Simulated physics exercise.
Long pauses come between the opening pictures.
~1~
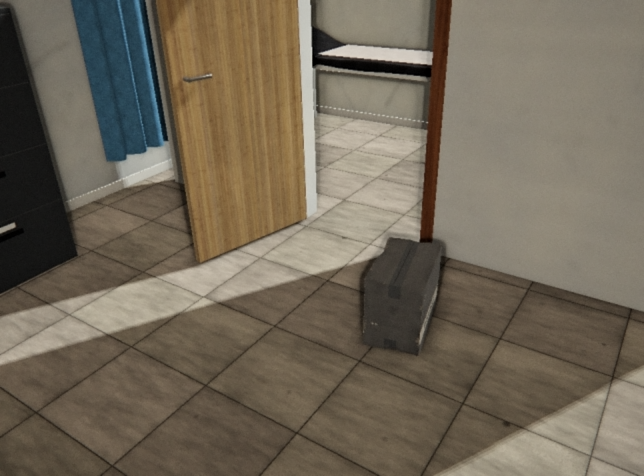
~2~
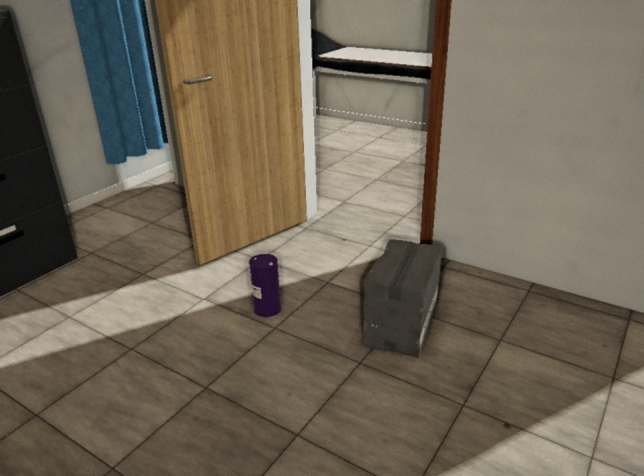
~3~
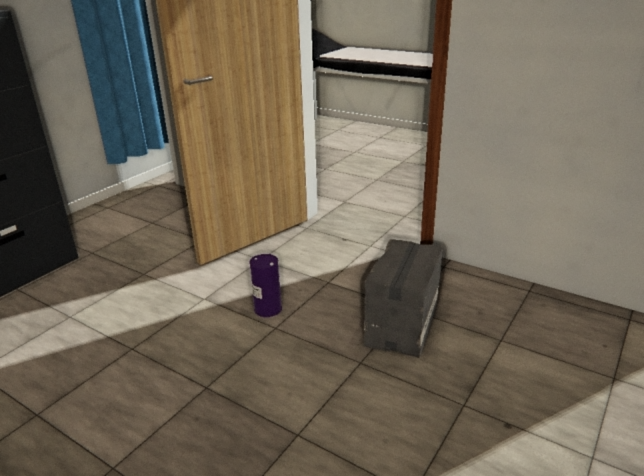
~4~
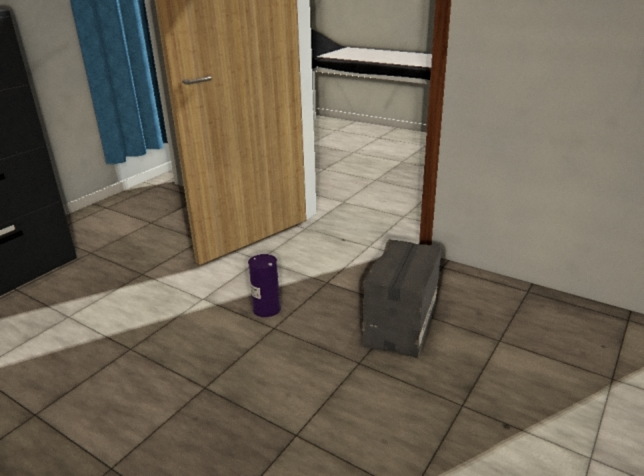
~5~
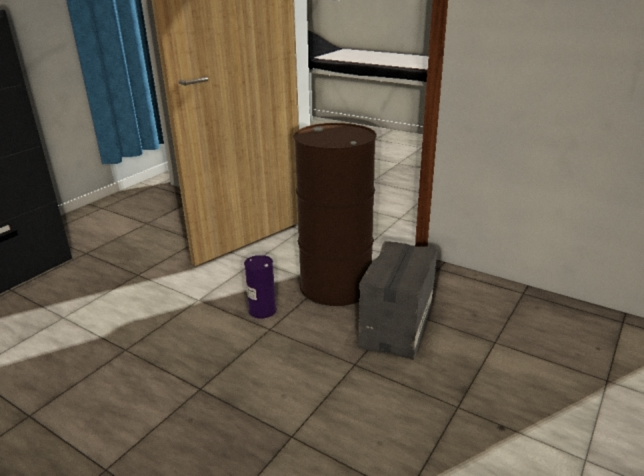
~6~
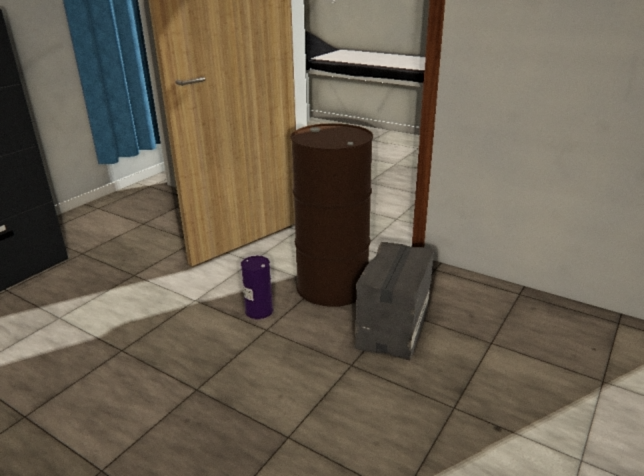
We see a grey box on a tiled floor beside a wide-open wooden door; a purple canister appears to its left, then a tall brown drum appears between them, while the objects stay still and the view shifts very slightly.
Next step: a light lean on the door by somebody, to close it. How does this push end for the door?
My guess is that the door will leave the doorway partly open.
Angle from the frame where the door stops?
The answer is roughly 55°.
Then, 0.50 s on from there, door 87° open.
Then, 0.80 s on from there, door 64° open.
In the end, door 56° open; all 3 unmoved. At the end, from the last picture's camera, brown drum near (334, 216).
